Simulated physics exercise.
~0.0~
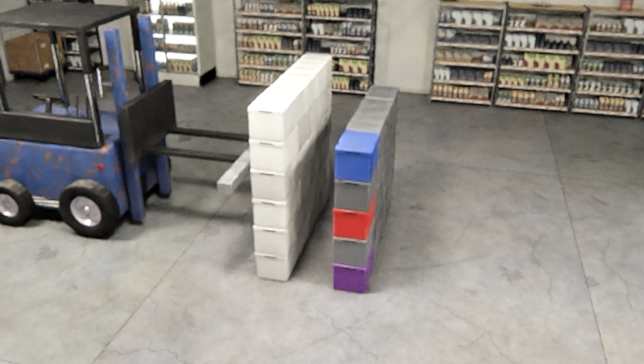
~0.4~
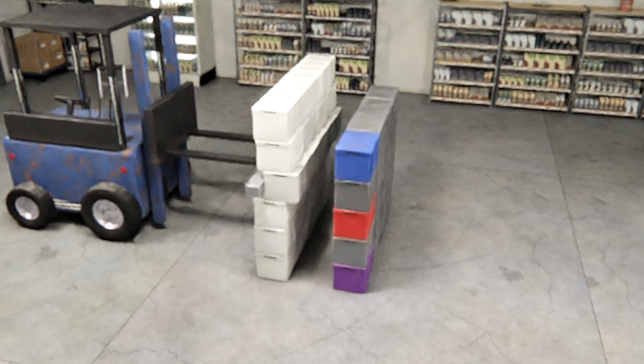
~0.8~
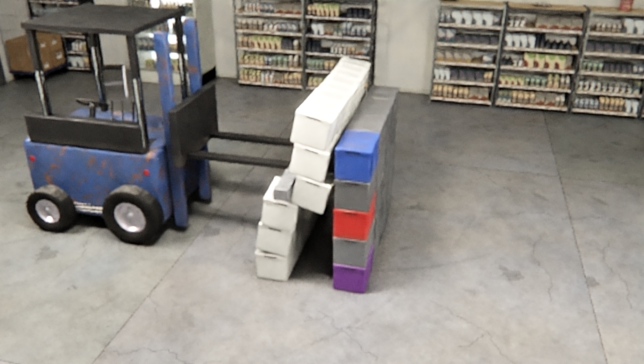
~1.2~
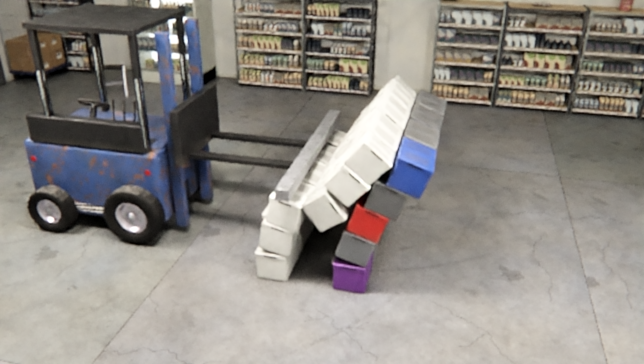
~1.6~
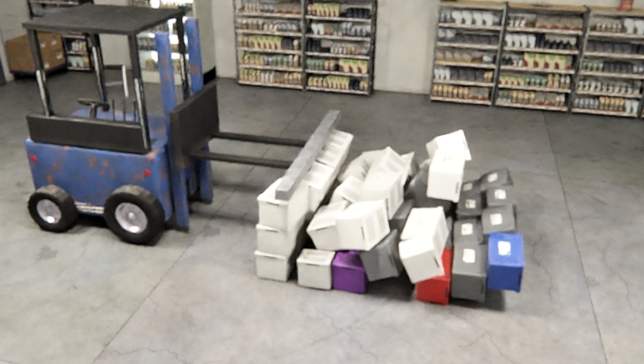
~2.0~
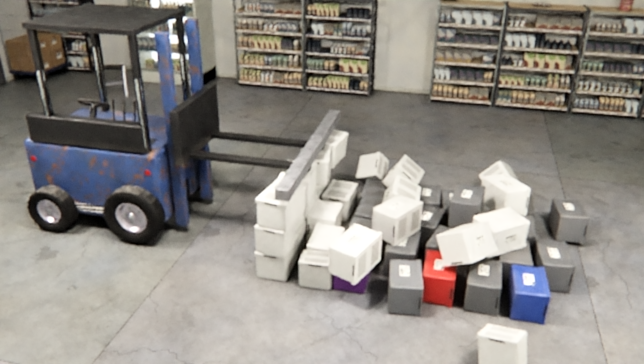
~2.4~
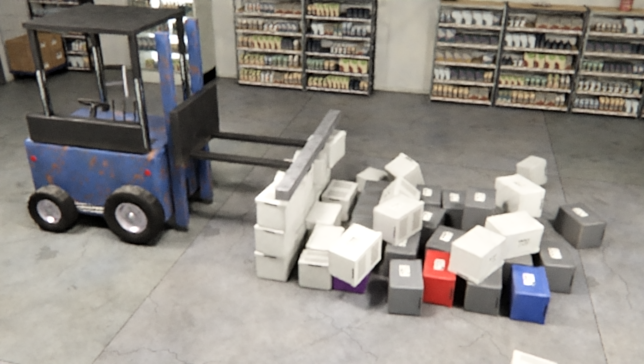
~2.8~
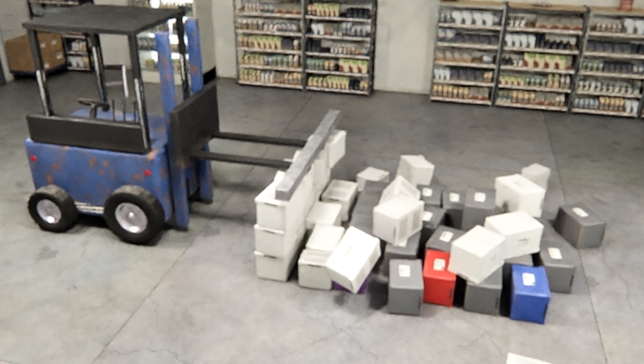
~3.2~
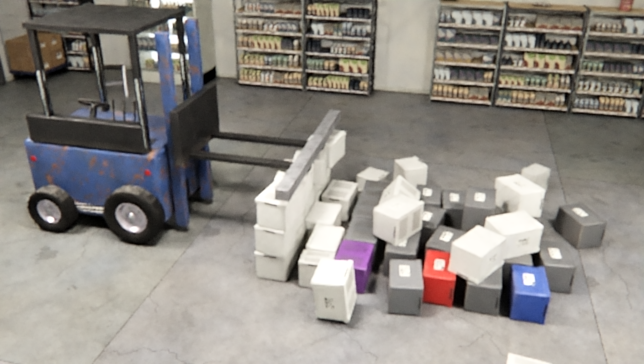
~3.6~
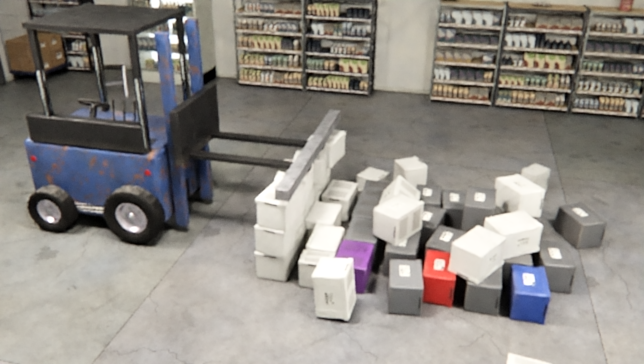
In a warehouse with stocked shelves along the back, seen from slightly above, a blue forklift stands left of two parallel walls of stacked totes. The nearer wall is white, while the one to its right is mostly gray, with blue, red and purple totes at its near end. The forklift drives right, pressing a beam across its forks into the white wall. The upper white totes lean over and shove the second wall, and both spill rightward across the floor. The forklift stops, leaving low white rows standing beside scattered totes, the red and blue ones toppled among them.
